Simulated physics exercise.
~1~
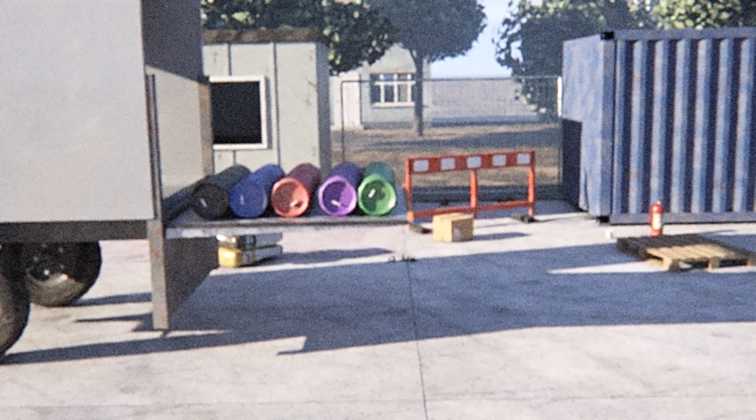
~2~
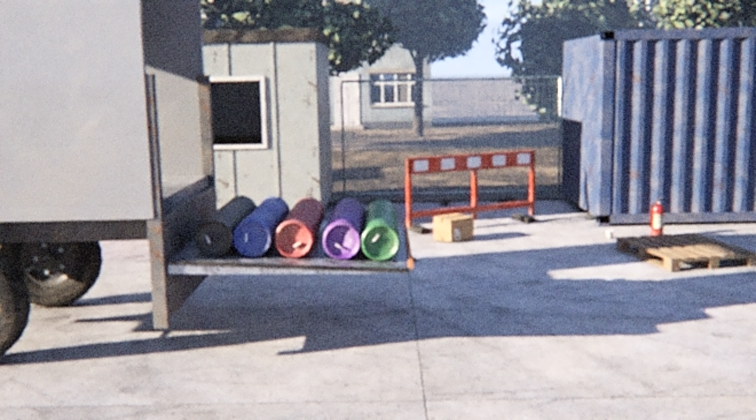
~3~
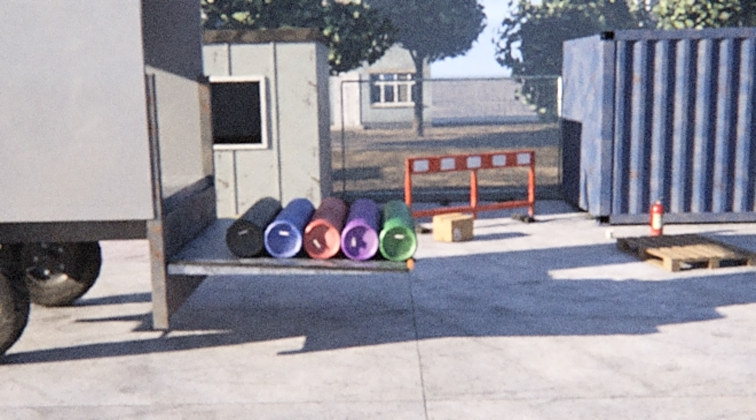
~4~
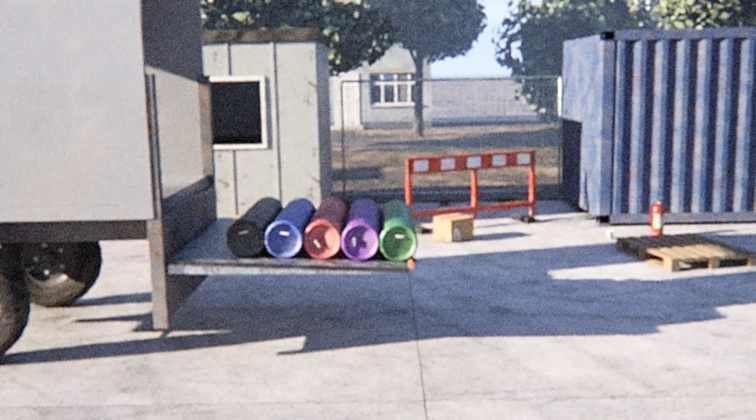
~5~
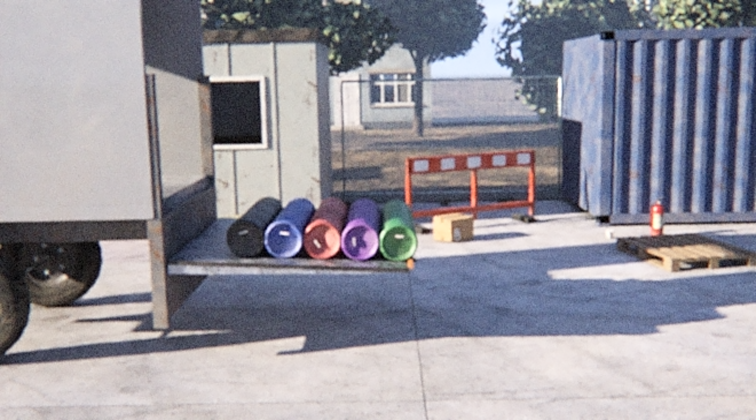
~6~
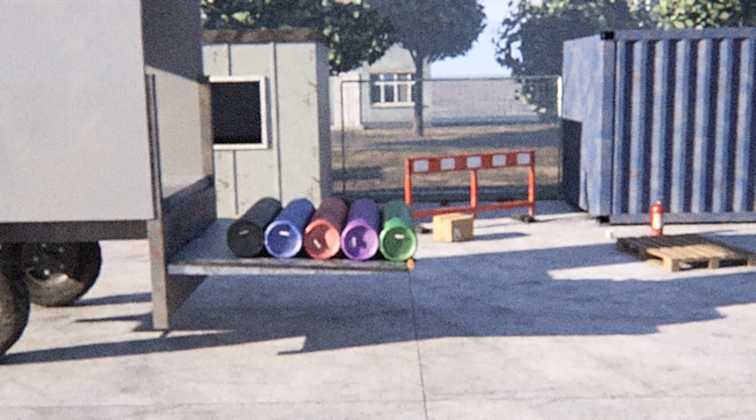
A lift platform at the back of a grey truck, seen from the side across a sunlit concrete yard, carries five cylinders lying in a row, coloured black, blue, red, purple and green from left to right. Behind it stand a small shed, an orange and white barrier with a cardboard box, and a blue container with a pallet at the right. The platform drops a short way and tips slightly down at its outer end. The cylinders then roll a little to the right and stop, bunched together, with green nearest the edge. All five stay on the platform, lying still.
